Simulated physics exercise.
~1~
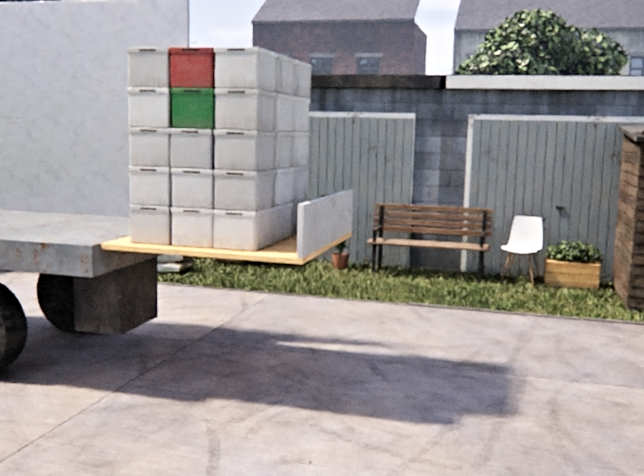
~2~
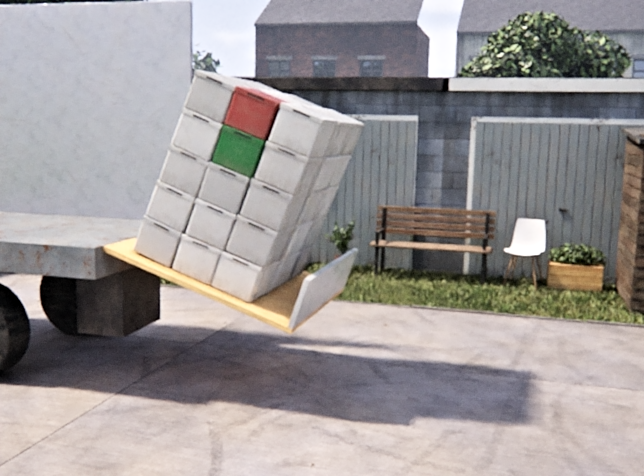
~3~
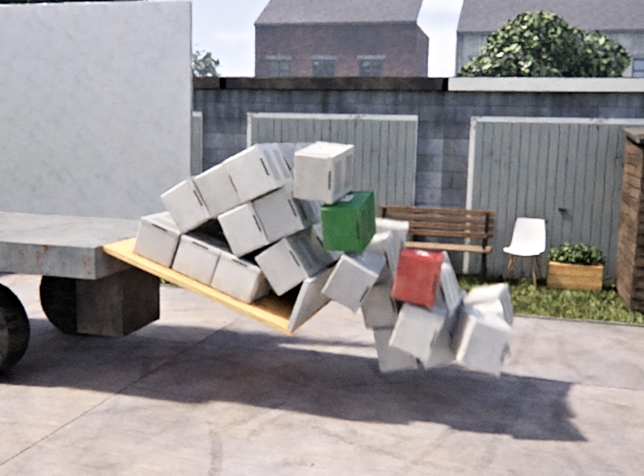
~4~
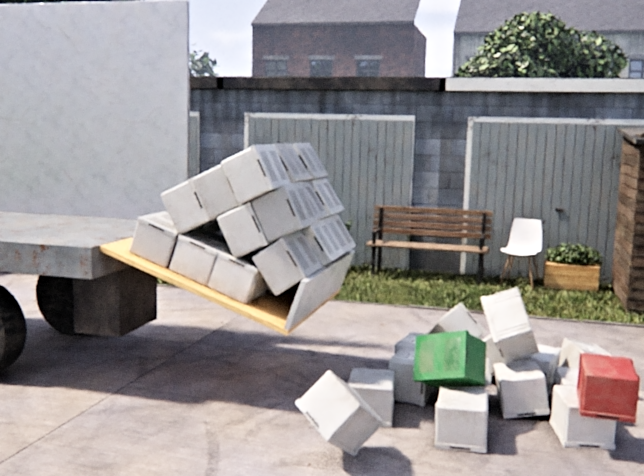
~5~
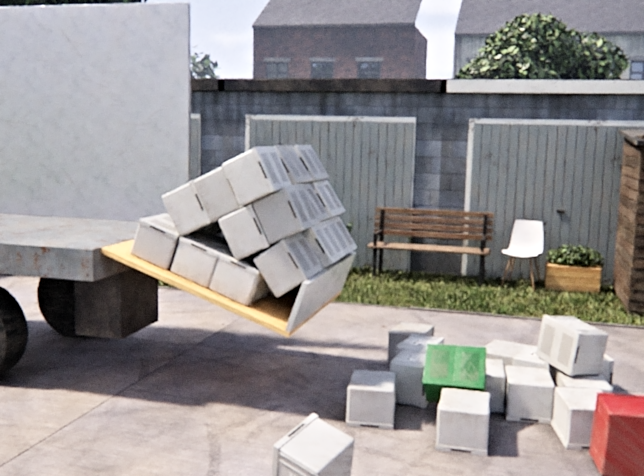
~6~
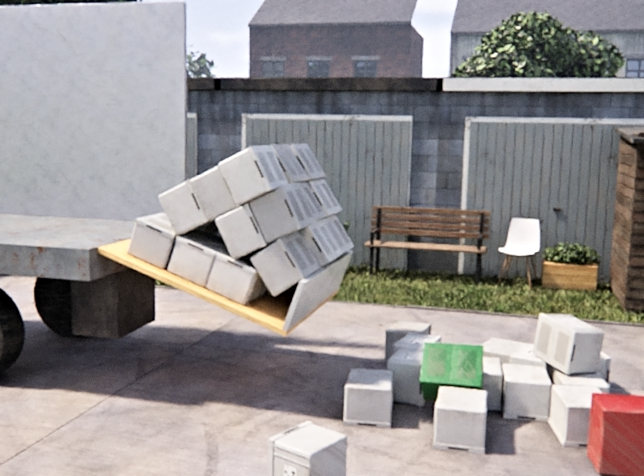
At the start, a tall block of pale lidded boxes, with one red and one green near the top, stands on a level platform at the back of a lorry. The platform's outer end droops, and the whole stack leans to the right with it. The upper boxes then topple over the raised end flap, the red and green ones tumbling among them. They hit the paving and scatter, the red one rolling farthest right. At the end, the platform stays sloped, still holding a slumped pile, while the fallen boxes lie still on the ground.
